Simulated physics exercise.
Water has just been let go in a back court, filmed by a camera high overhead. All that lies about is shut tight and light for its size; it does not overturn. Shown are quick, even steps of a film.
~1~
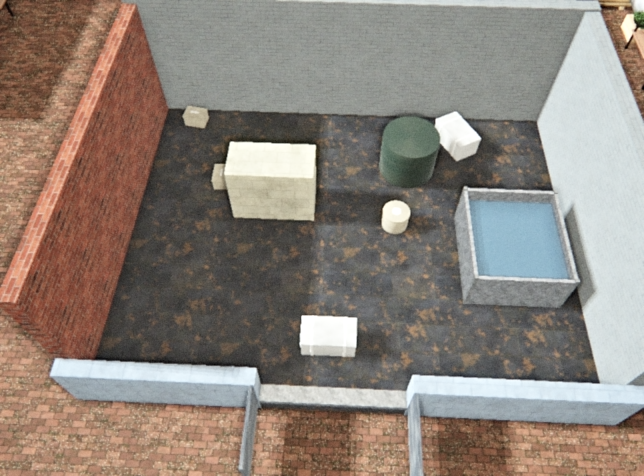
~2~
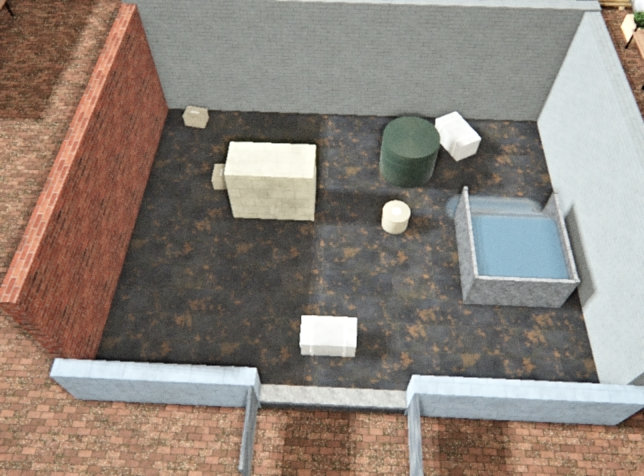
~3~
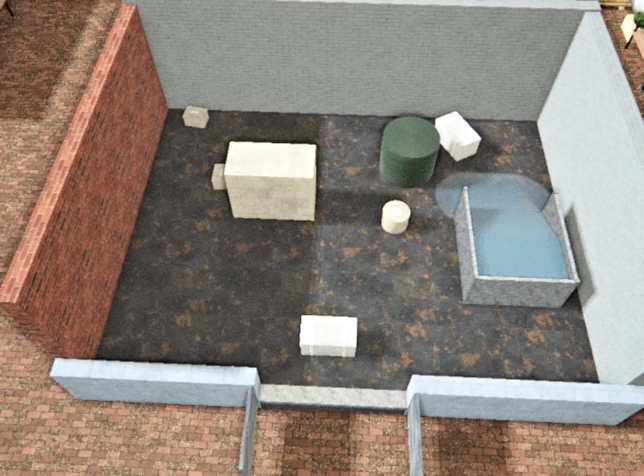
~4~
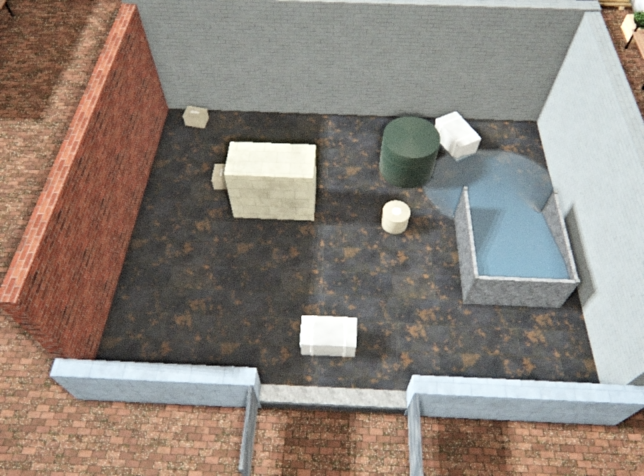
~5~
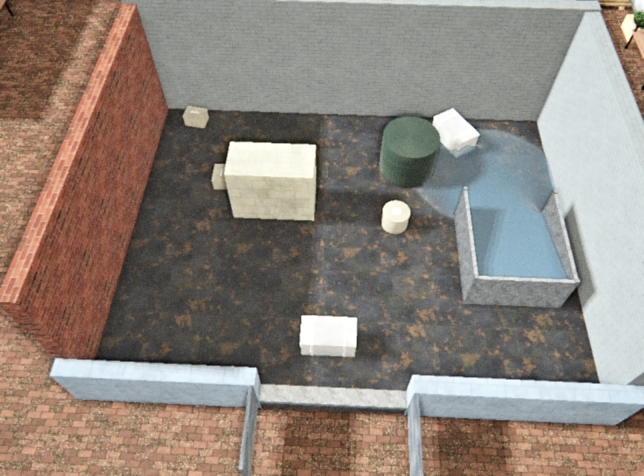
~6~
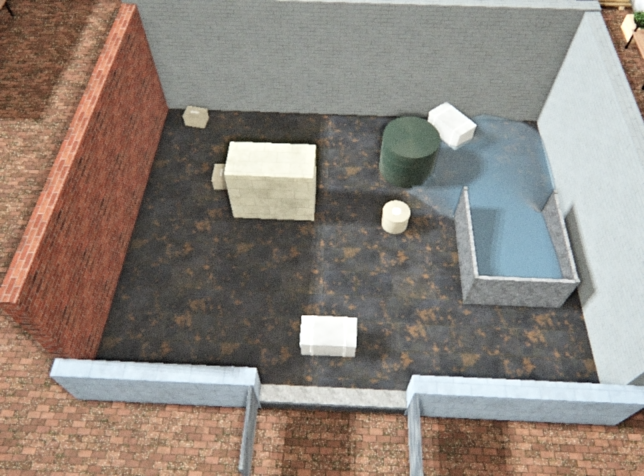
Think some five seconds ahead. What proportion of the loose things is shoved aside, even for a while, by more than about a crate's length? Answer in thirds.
One to two thirds.
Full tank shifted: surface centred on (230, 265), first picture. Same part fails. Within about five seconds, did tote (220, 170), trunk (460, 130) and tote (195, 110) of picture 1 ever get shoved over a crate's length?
Far enough, Not far, Far enough.
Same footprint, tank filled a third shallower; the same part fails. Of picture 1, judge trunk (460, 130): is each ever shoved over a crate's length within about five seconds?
Answer: It went the full distance.
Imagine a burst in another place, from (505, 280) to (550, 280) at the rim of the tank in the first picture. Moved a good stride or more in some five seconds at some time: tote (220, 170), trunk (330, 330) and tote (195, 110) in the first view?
Result per item - short of that distance / displaced that far / short of that distance.
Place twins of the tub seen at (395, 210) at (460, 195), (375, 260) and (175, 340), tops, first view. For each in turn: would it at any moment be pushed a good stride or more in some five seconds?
Each in turn: Pushed clear, stays in place, stays in place.
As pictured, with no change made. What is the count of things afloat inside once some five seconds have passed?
It adds up to 2.
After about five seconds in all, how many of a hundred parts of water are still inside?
I make it 100 per cent.
A moment on, 0 of 5 are well off their spots; 1 afloat.
Next, 0 of 5 are well off their spots; 1 afloat.
Later, 1 of 5 are well off their spots; 1 afloat.
In the end, 2 of 5 are well off their spots, and 2 have been at some point; 2 afloat.
